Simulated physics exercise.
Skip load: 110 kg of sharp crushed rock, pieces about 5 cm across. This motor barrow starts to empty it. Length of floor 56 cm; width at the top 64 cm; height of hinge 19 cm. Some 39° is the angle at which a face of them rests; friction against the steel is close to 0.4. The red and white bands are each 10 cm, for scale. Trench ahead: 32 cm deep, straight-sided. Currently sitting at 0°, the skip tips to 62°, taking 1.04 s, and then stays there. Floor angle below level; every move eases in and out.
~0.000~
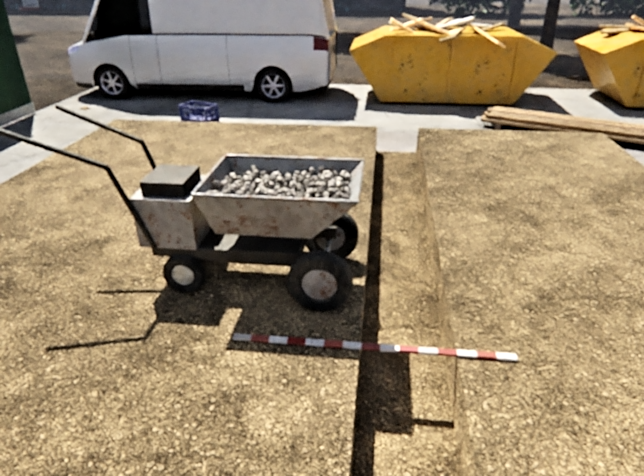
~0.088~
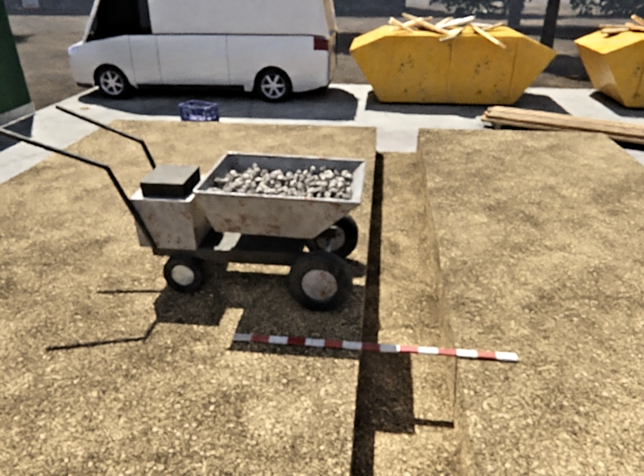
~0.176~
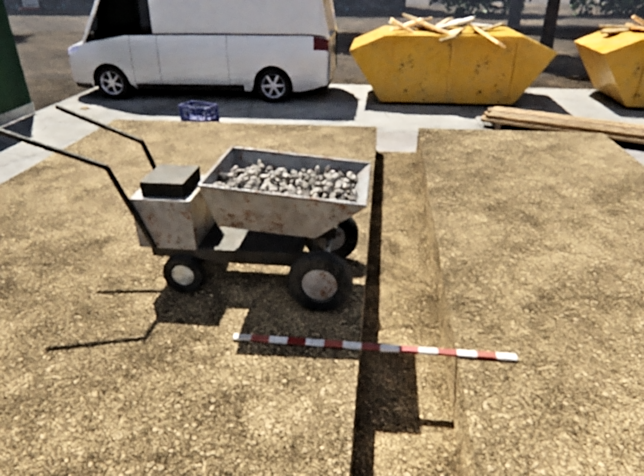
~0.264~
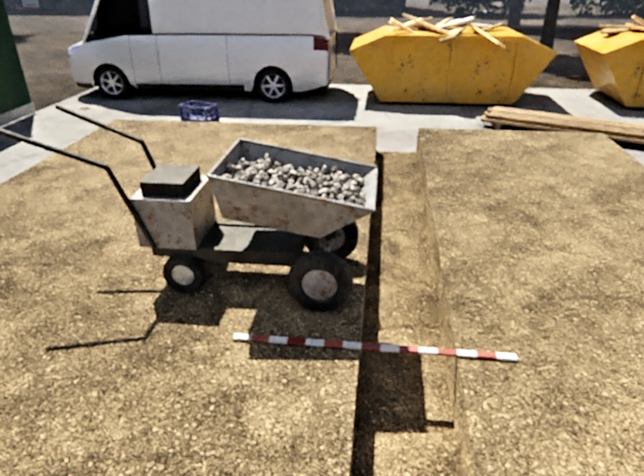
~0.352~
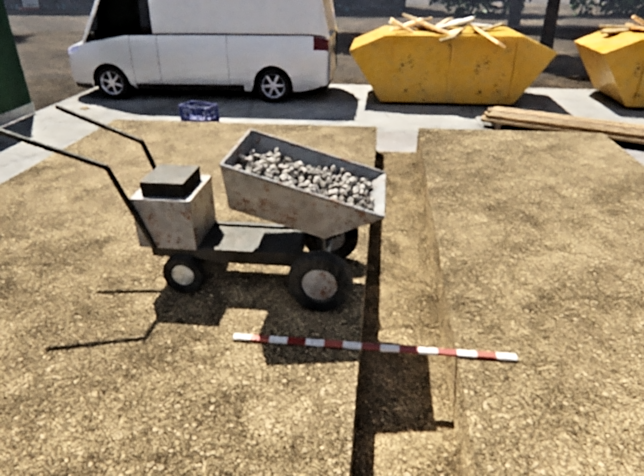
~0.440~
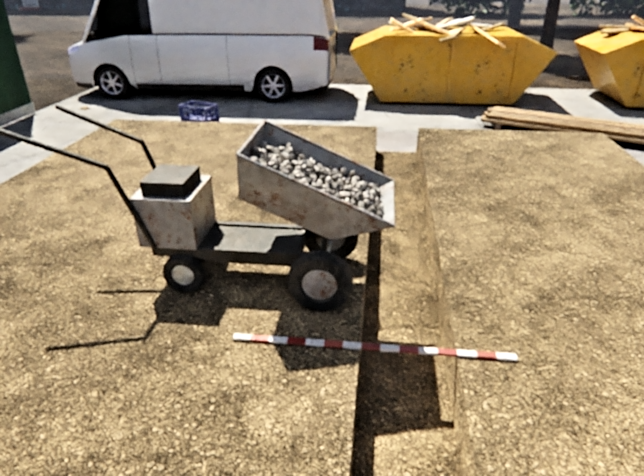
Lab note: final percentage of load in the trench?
Approx. 59 %.
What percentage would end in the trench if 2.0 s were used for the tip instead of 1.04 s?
Close to 70 percent, then.
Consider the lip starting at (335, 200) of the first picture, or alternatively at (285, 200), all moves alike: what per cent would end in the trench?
It'd be around 80 per cent and after that around 80 per cent.
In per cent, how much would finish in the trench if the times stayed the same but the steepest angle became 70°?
About 65%.
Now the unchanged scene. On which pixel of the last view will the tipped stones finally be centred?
Their middle ends up near (430, 319).
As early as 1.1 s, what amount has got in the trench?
At that moment: Approx. 15 %.
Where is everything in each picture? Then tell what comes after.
In the first frame, the skip is at 0°, its lip at (358, 202); the top of the load is at (292, 178).
In the second frame, the skip is at 1°, its lip at (360, 203); the top of the load is at (293, 177); the stones move at 0.2 m/s on average.
In the third frame, the skip is at 5°, its lip at (366, 206); the top of the load is at (266, 174); the stones move at 0.4 m/s on average.
In the fourth frame, lip at (375, 211), floor tilted 10°, highest stones at (259, 168); the stones move at 0.6 m/s on average.
In the fifth frame, lip at (385, 217), floor tilted 17°, highest stones at (257, 159); the stones move at 0.7 m/s on average.
In the sixth frame, the skip is at 24°, its lip at (394, 226); the top of the load is at (267, 152); the stones move at 0.8 m/s on average.
After 0.8 s the floor is at 52°; 100 % in the skip; the foremost stones are at (408, 240).
After 1.1 s the floor is at 62°; 85 % in the skip, 14 % in the trench, 1 % past the trench; the foremost stones are at (452, 287).
After 1.5 s the floor is at 62°; 51 % in the skip, 26 % in the trench, 23 % past the trench; the foremost stones are at (507, 299).
After 3.4 s the floor is at 62°; 17 % in the skip, 59 % in the trench, 24 % past the trench; the foremost stones are at (521, 299).
